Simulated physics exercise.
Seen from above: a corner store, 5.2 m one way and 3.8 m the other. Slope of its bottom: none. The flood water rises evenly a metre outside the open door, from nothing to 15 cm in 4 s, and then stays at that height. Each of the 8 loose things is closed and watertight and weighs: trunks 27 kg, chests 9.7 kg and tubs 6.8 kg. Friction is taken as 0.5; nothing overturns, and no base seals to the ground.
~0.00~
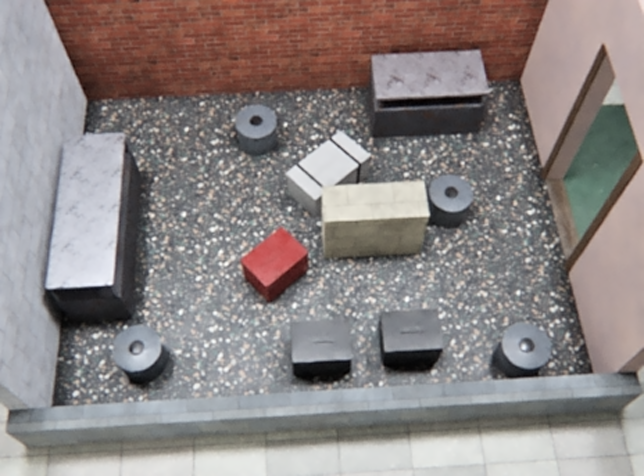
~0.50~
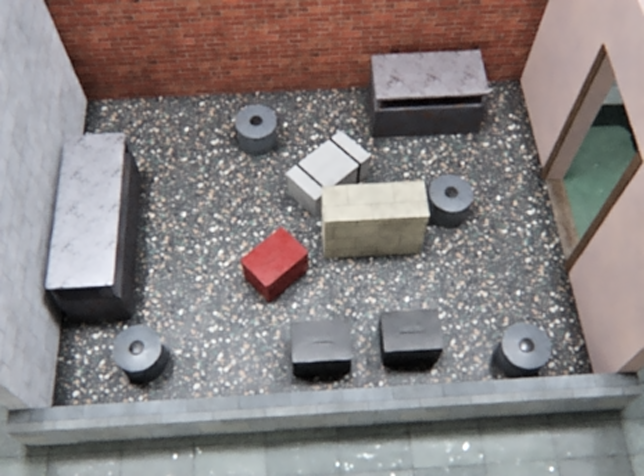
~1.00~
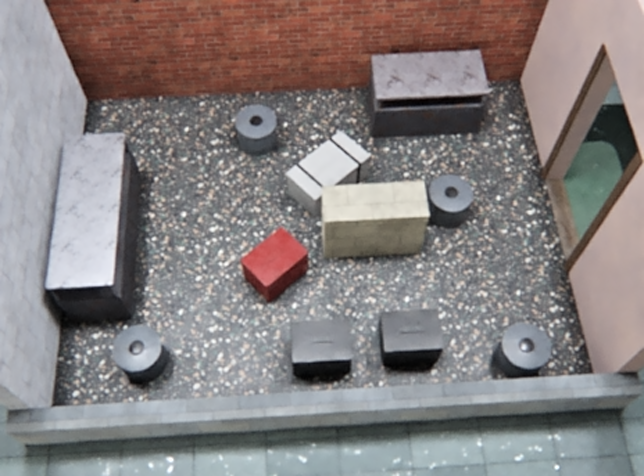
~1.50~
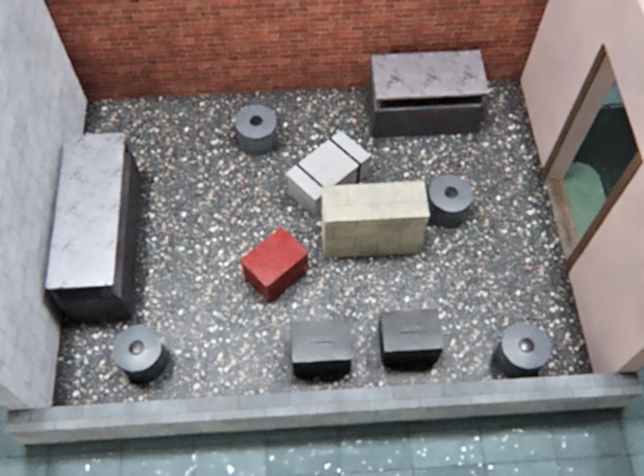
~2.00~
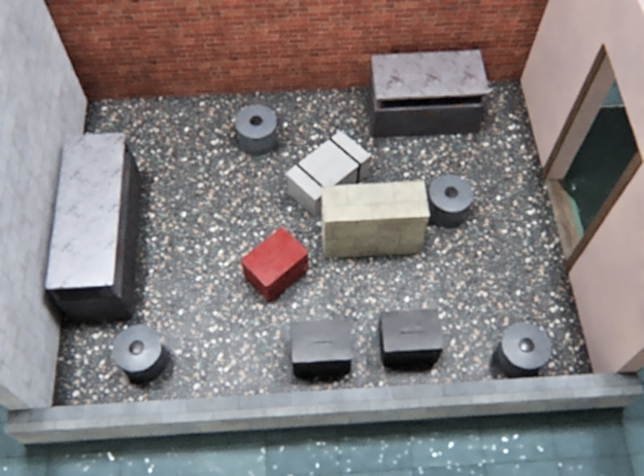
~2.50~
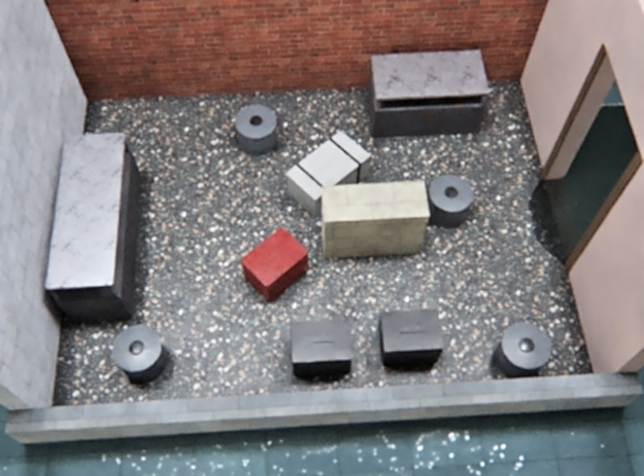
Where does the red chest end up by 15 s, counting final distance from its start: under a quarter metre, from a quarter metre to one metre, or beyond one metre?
Distance covered: Small.
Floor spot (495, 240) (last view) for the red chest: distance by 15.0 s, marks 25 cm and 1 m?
Short answer, it is taken a long way.
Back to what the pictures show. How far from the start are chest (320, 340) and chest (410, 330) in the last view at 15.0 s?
200 cm, 100 cm.
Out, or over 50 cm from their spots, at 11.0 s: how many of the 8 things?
By my tally, 2.
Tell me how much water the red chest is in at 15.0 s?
Close to 5 centimetres.
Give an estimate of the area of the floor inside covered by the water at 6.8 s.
Around 10.0 m2 of it.
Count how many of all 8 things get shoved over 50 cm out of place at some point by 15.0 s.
Count: 4.
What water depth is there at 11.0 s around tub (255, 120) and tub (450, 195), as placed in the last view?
Depths: Near 3 cm, then near 10 cm.
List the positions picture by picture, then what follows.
The red chest at (274, 256) rests on the ground; 0.0 m2 under water; 0 of 8 have shifted, in the first picture.
The red chest at (274, 256) rests on the ground; water covers 0.0 m2; 0 of 8 have shifted, in the second picture.
The red chest at (274, 256) rests on the ground; 0.0 m2 under water; 0 of 8 have shifted, in the third picture.
The red chest at (274, 256) rests on the ground; water covers 0.0 m2; 0 of 8 have shifted, in the fourth picture.
The red chest at (274, 256), on the bottom; water covers 0.0 m2; 0 of 8 have shifted, in the fifth picture.
The red chest at (274, 256) rests on the ground; 0.2 m2 under water; 0 of 8 have shifted, in the sixth picture.
After 3.5 s the red chest is near (274, 256), 0.0 m from its start, aground; 0 afloat.
After 6.8 s the red chest is near (274, 256), 0.0 m from its start, aground; 2 afloat.
After 11.0 s the red chest is near (274, 256), 0.0 m from its start, aground; 3 afloat.
After 15.0 s the red chest is near (277, 261), 0.1 m from its start, afloat; 7 afloat.
